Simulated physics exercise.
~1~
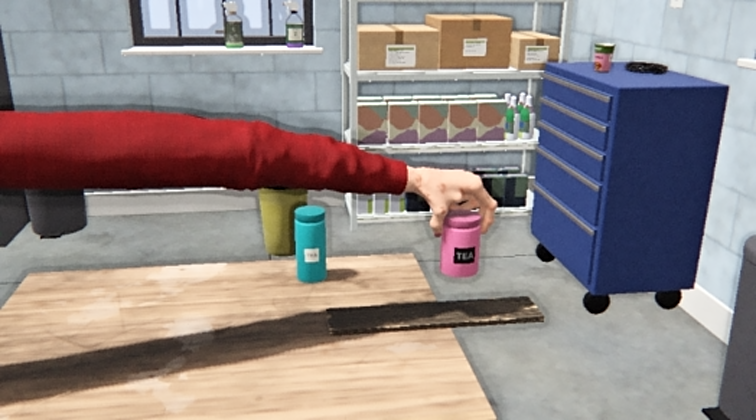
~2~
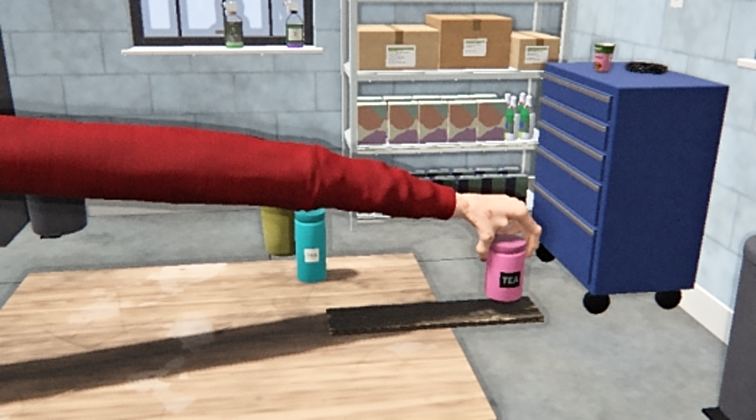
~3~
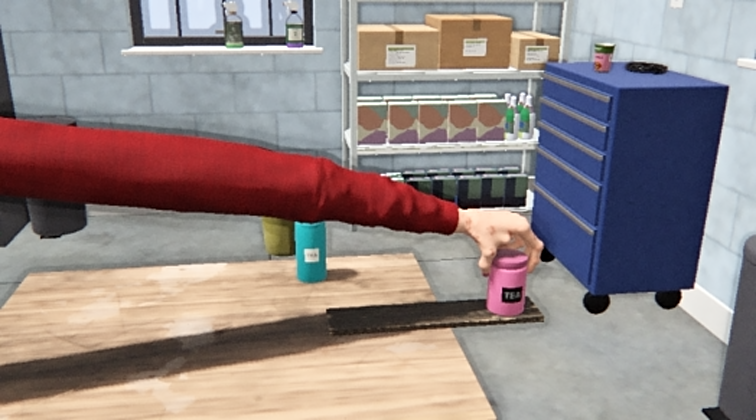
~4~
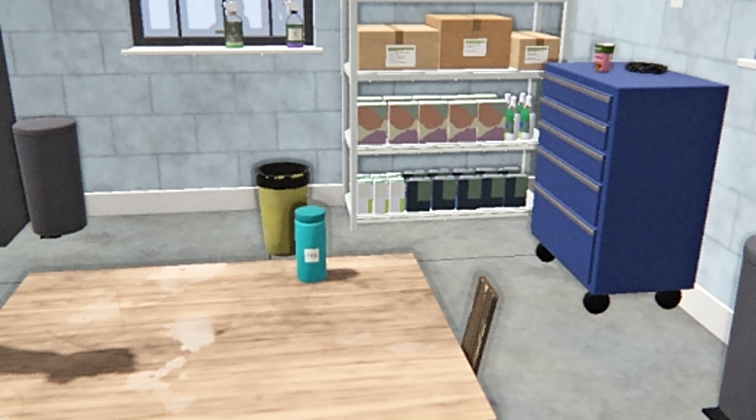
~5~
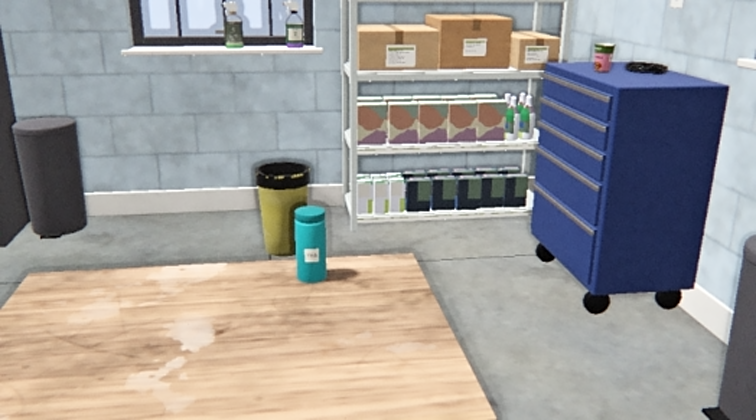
A pink tea jar, carried right by a red-sleeved hand, was lowered onto the overhanging end of a dark board on a table; once released, the board tipped over the edge and both disappeared, leaving the turquoise jar standing.
